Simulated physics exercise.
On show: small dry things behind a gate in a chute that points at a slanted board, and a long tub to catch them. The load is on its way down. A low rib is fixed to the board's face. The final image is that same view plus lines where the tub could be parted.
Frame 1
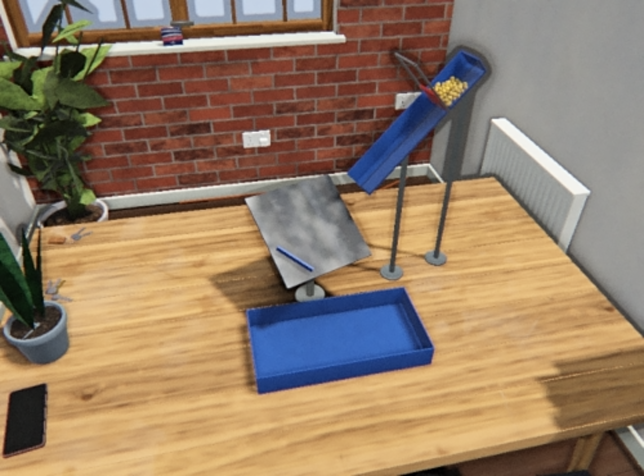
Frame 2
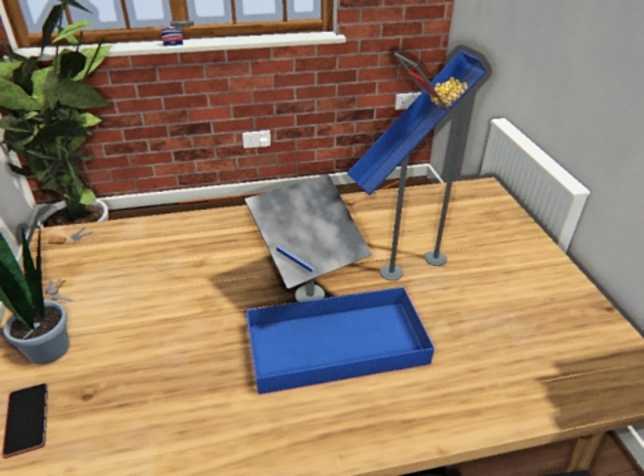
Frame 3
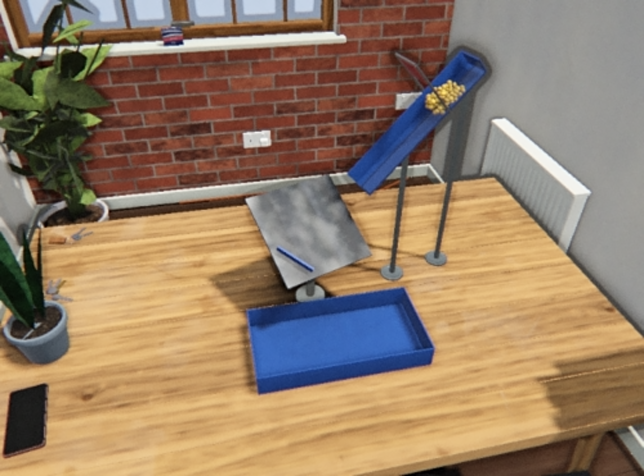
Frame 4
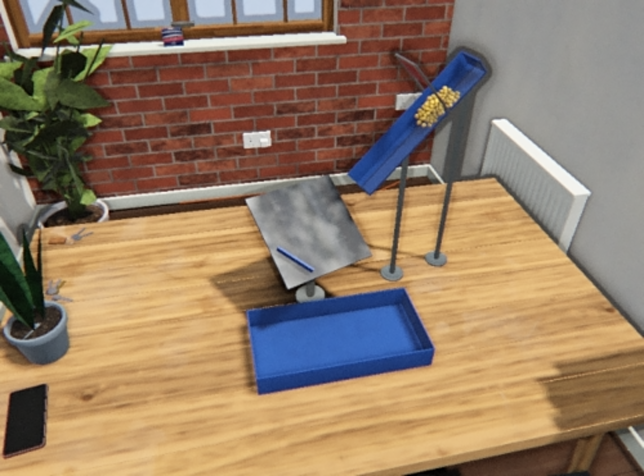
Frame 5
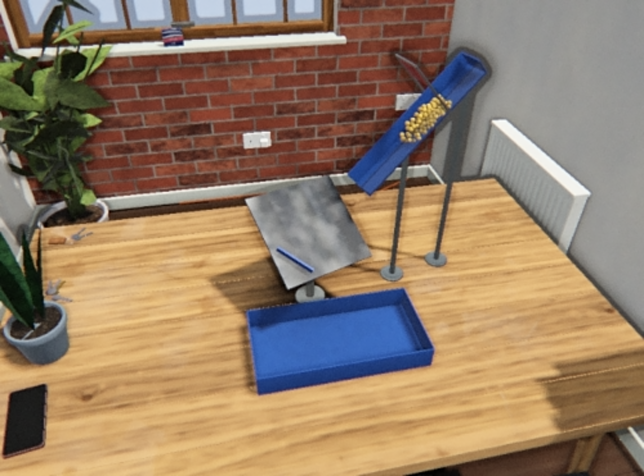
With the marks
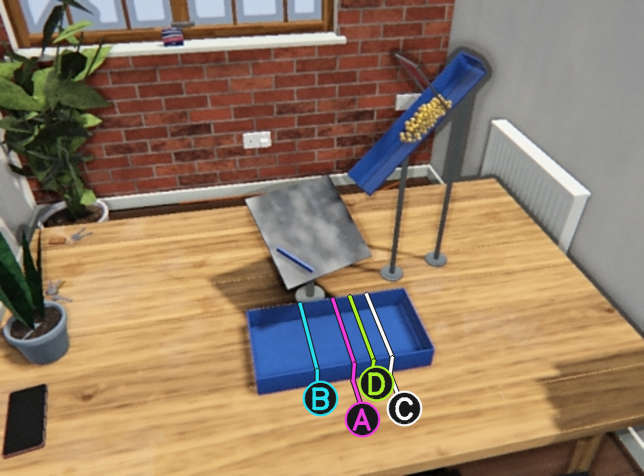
A cluster of small yellow balls slides a short way down a sloping blue chute, bunched at first near its upper end behind a reddish gate that swings clear. The chute stands on thin grey poles at the right of a wooden desk, seen from above in a brick-walled room. A tilted grey board with a blue rib, an empty blue tub, potted plants and a phone stay still, as does the camera.
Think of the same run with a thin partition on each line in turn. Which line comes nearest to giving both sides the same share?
Line A.
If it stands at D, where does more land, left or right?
The left side.
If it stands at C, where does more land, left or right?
Left.
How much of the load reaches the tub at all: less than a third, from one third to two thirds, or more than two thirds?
More than two thirds.
On the marked copy, line A crosses the front rim at (354, 363); line B crosses the front rim at (317, 369); line C crosses the front rim at (392, 356); line D crosses the front rim at (373, 359).
With A, of what is caught, about half on the left of the divider, about half on the right.
With B, of what is caught, a small part on the left of the divider, nearly all on the right.
With C, of what is caught, nearly all on the left of the divider, a stray few on the right.
With D, of what is caught, nearly all on the left of the divider, a small part on the right.
